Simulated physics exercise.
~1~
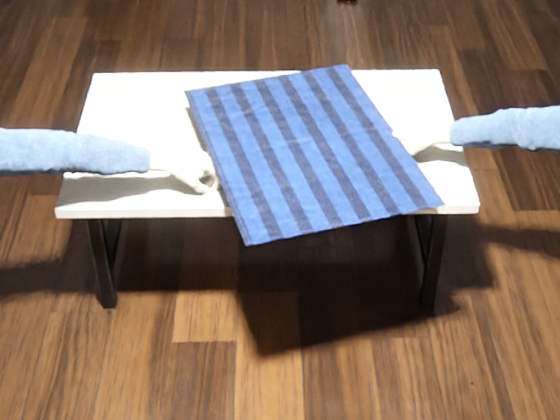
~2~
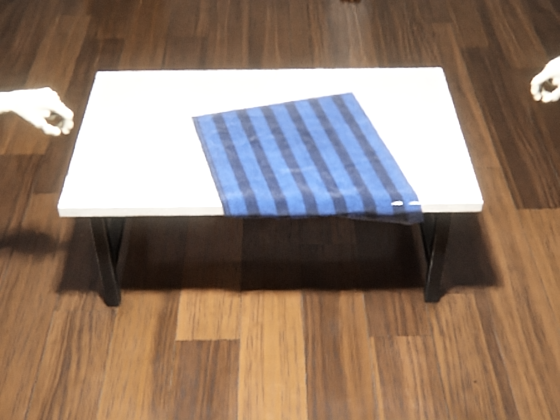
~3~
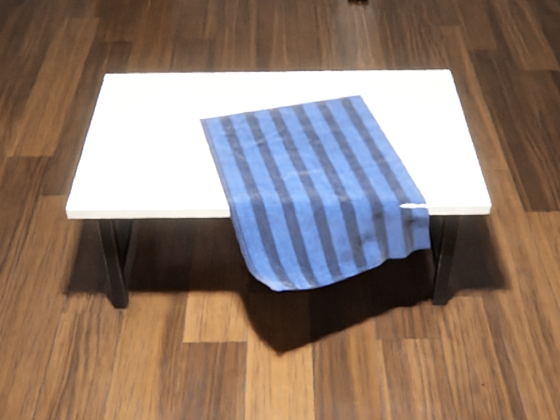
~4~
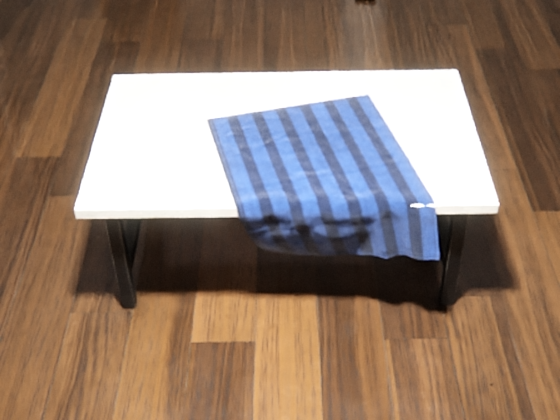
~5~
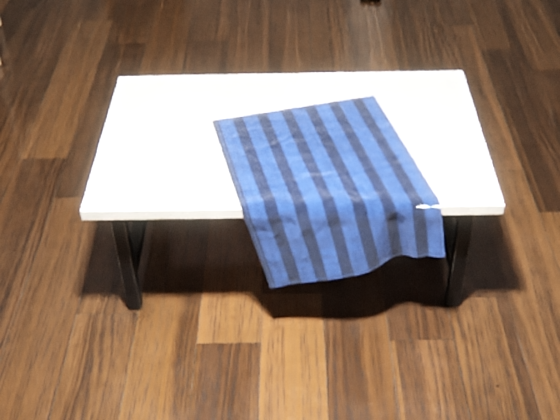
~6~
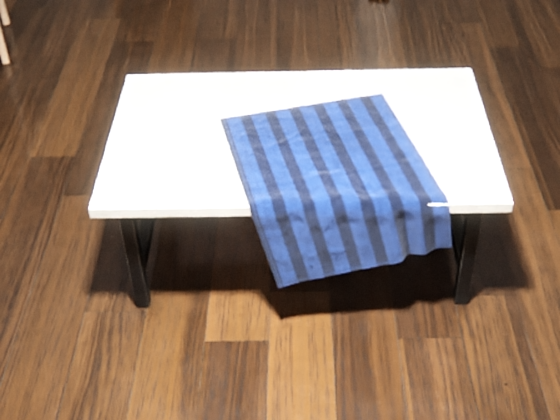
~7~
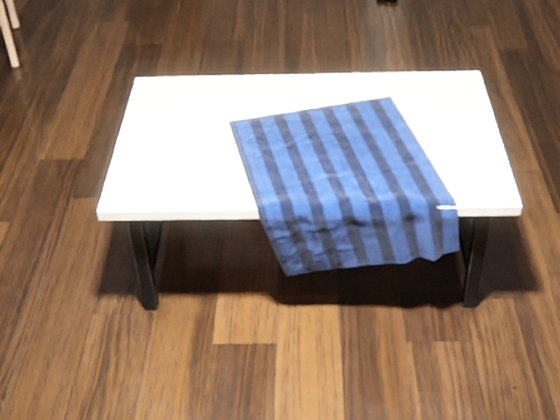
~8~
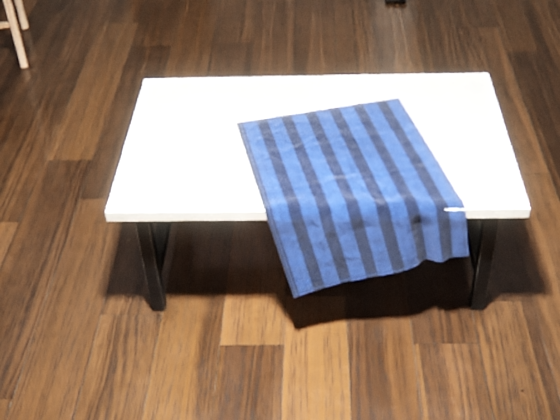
Two hands releasing a blue striped cloth over a white table's front edge, its hanging part swaying while the rest stays on top.
